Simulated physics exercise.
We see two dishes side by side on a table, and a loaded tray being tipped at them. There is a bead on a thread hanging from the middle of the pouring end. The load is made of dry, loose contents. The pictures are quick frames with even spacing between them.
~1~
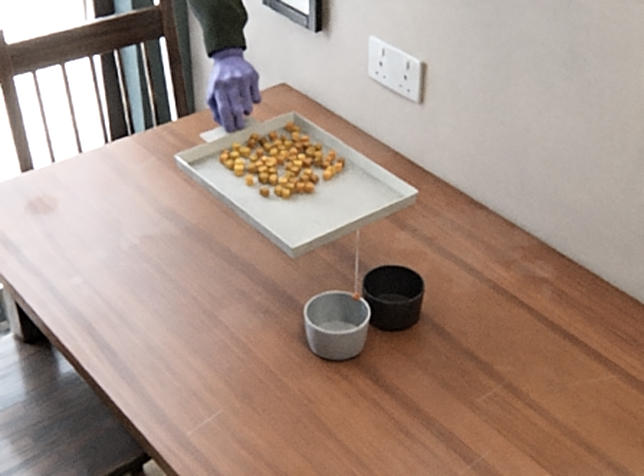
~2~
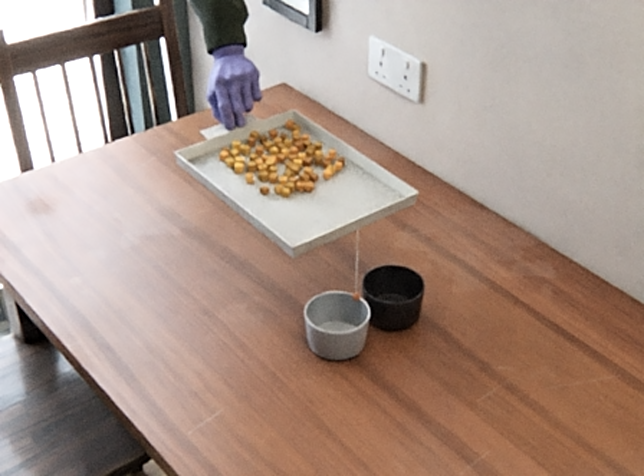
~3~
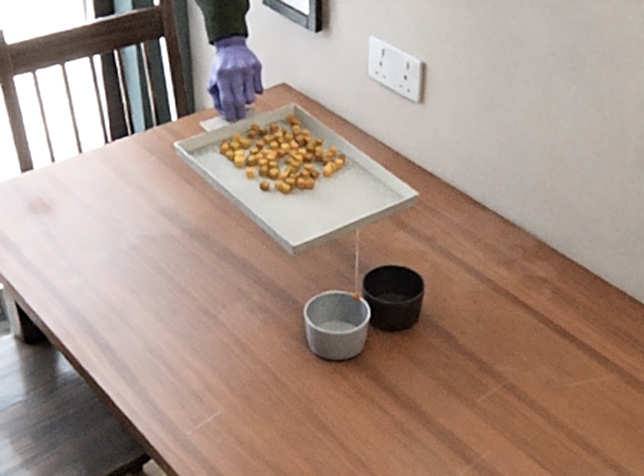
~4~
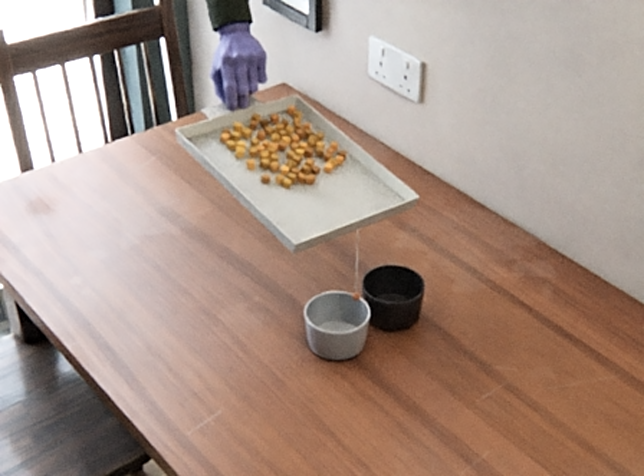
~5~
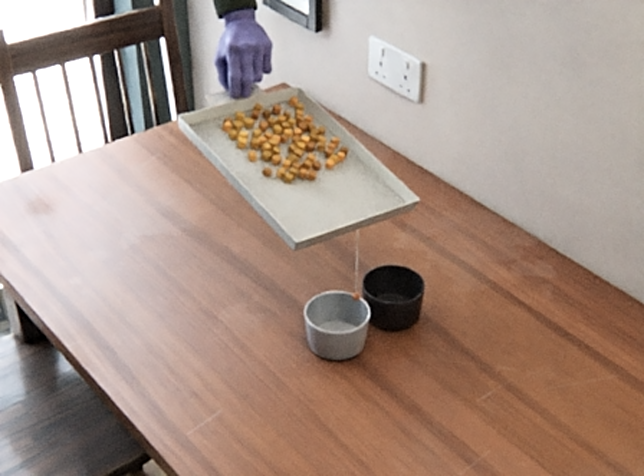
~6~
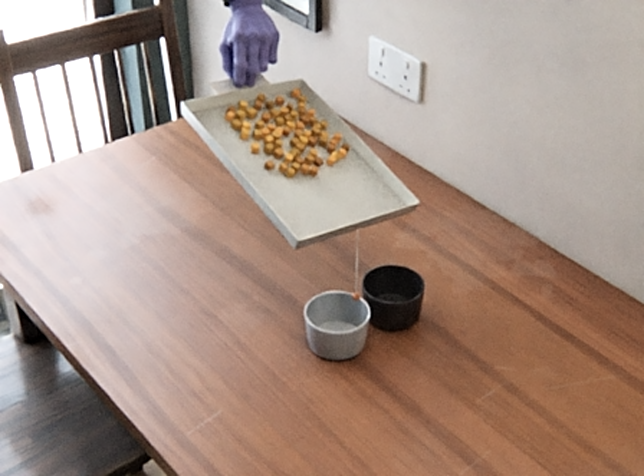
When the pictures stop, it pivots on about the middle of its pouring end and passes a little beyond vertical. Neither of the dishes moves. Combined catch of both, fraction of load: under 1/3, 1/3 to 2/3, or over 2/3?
1/3 to 2/3.
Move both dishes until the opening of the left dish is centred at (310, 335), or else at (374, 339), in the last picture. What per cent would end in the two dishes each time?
First position: Some 10 %; second position: Some 10 %.
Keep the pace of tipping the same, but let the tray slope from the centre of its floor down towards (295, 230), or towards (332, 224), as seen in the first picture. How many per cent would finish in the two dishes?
I'd say some 20 in a hundred at first, then 0 in a hundred.
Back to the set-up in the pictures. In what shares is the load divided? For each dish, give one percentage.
I'd say the left dish holds some 0 % and the right dish some 60 %.
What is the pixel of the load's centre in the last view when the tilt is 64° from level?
The middle of the pieces sits at roughly (388, 194).
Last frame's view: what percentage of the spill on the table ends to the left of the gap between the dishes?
Roughly 0 %.
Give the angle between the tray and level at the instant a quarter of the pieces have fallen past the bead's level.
A tilt of roughly 115°.
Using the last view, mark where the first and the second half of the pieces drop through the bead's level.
I'd say around (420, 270) at first, then around (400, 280).
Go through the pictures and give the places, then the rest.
The first picture shows corners of the pouring end at (293, 246) and (415, 191), level; middle of the load at (281, 160), croutons; left dish at (357, 341); right dish at (413, 311); bead on its thread at (356, 297).
The second picture shows corners of the pouring end at (293, 245) and (415, 192), level; middle of the load at (281, 158).
The third picture shows corners of the pouring end at (294, 244) and (416, 193), tipped barely, lowest at the right corner; middle of the load at (281, 154).
The fourth picture shows corners of the pouring end at (296, 242) and (416, 196), tipped a little, lowest at the right corner; middle of the load at (283, 146).
The fifth picture shows corners of the pouring end at (297, 240) and (417, 199), tipped a little, lowest at the right corner; middle of the load at (284, 139).
The sixth picture shows corners of the pouring end at (299, 238) and (417, 201), tipped clearly, lowest at the right corner; middle of the load at (287, 132); left dish at (357, 341); right dish at (413, 311).
Soon after the last picture, tray tipped steeply; nearly all on the tray; a stray few outside both; a small part in the air.
A little later, tray tipped past a quarter turn; most on the tray; a small part in the right dish; a small part outside both; a stray few in the air.
Later still, tray tipped past a quarter turn; about half in the right dish; about half outside both.
At rest, tray tipped past a quarter turn; none in the left dish; about half in the right dish; about half outside both.
